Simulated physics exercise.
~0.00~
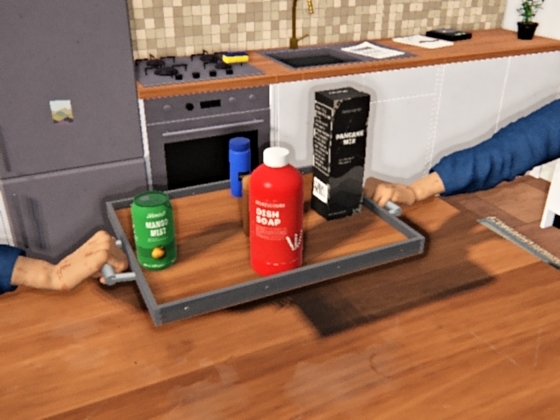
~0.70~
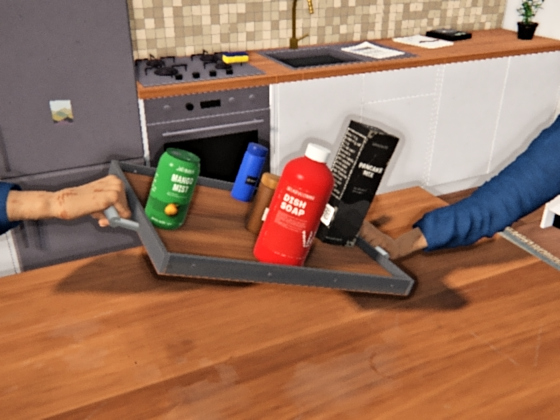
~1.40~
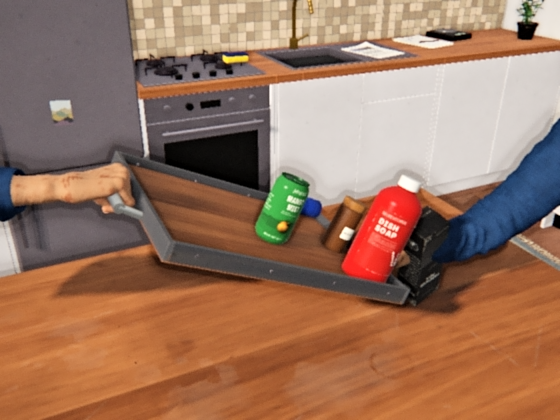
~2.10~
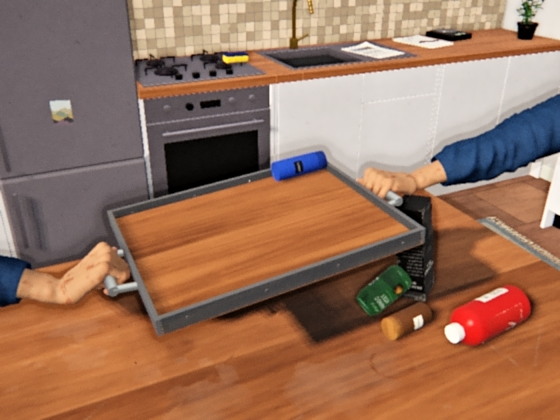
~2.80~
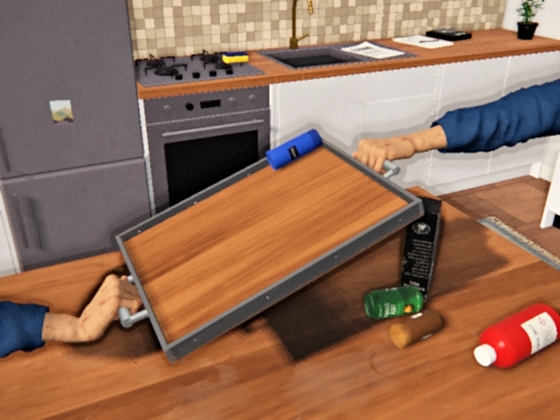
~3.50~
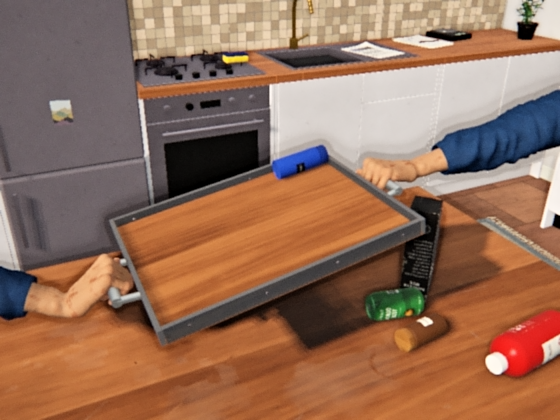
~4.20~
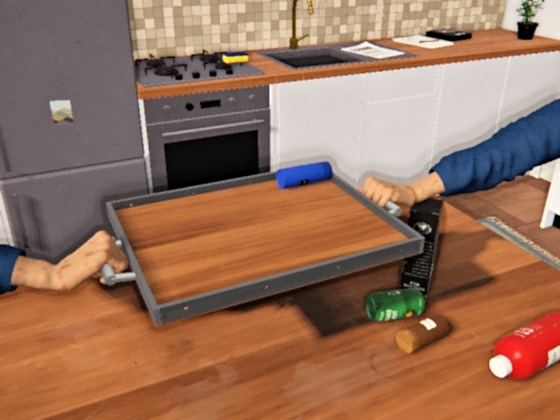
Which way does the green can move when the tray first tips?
The green can moves to the right, sliding across the tray and ending up on the table beyond its right side.
